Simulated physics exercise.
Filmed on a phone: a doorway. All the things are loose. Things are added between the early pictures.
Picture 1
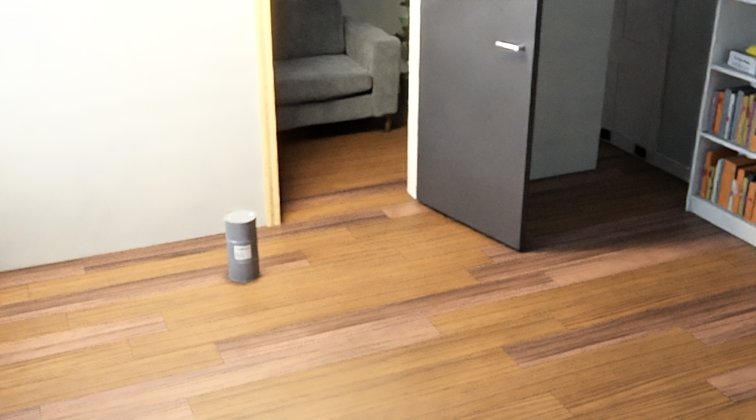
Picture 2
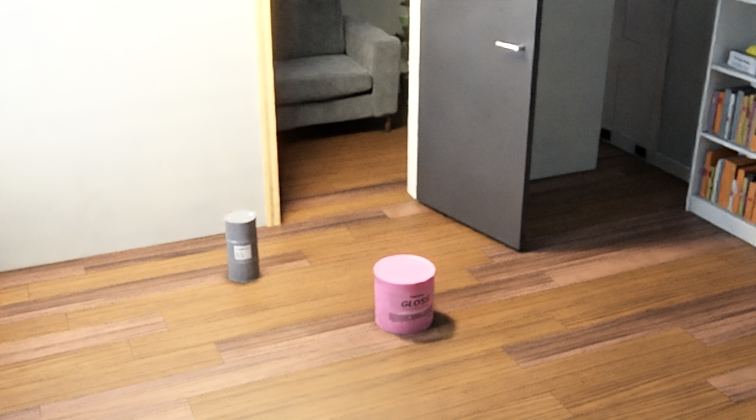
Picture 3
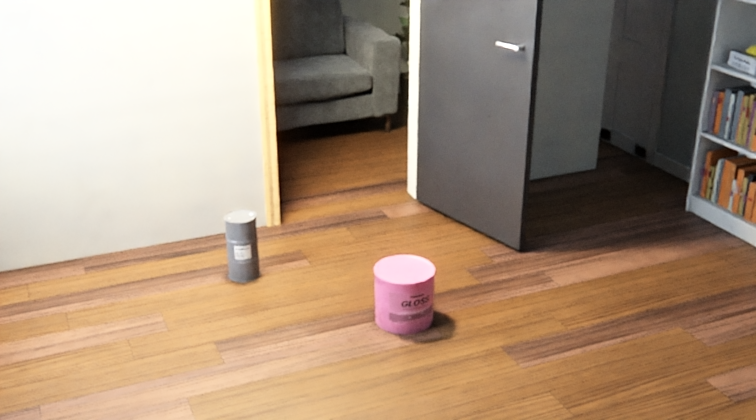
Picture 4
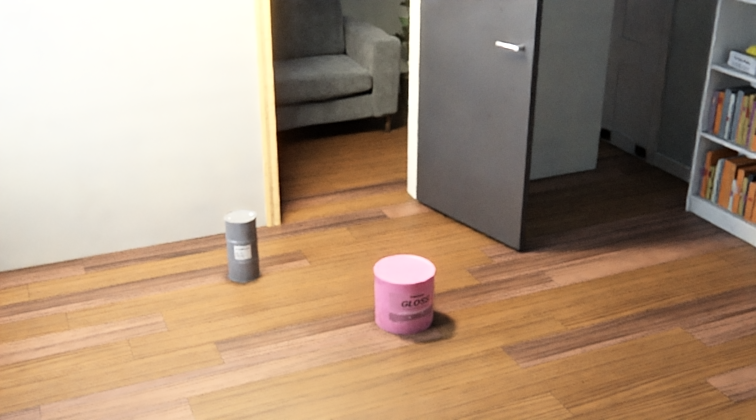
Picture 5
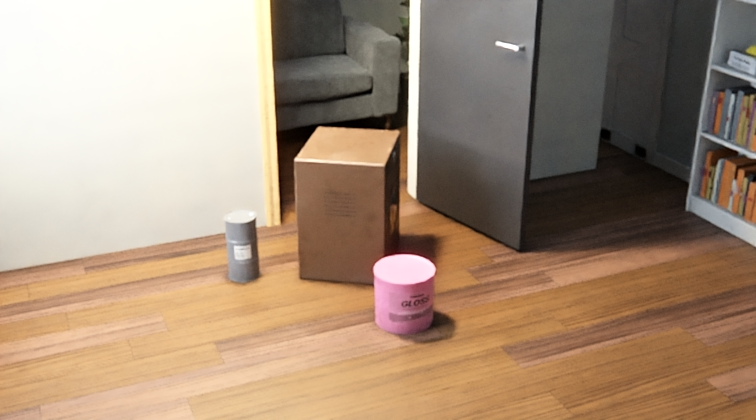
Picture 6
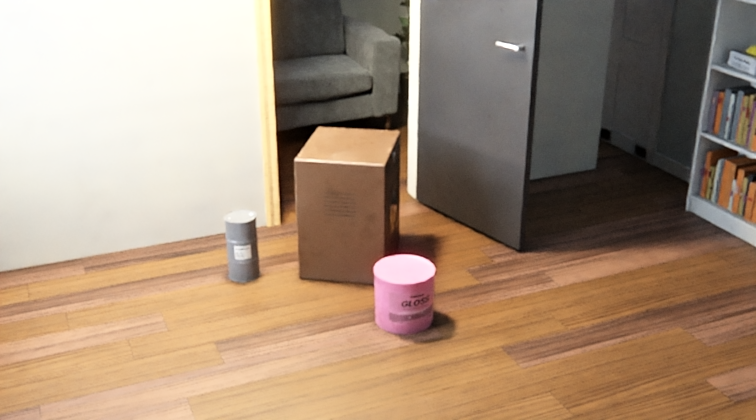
Pink pail appearing on a wooden floor near a grey canister, then a large brown box behind it, the open door staying still.
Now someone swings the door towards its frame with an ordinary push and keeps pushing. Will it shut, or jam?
Outcome: The door jams.
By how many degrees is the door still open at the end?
Some 55° open.
Then, 0.70 s later than the last frame, open by 86°.
Then, 1.10 s later than the last frame, open by 68°.
When it is over, open by 56°; all 3 as before. End places, in pixels of the last picture, brown appliance near (349, 204).
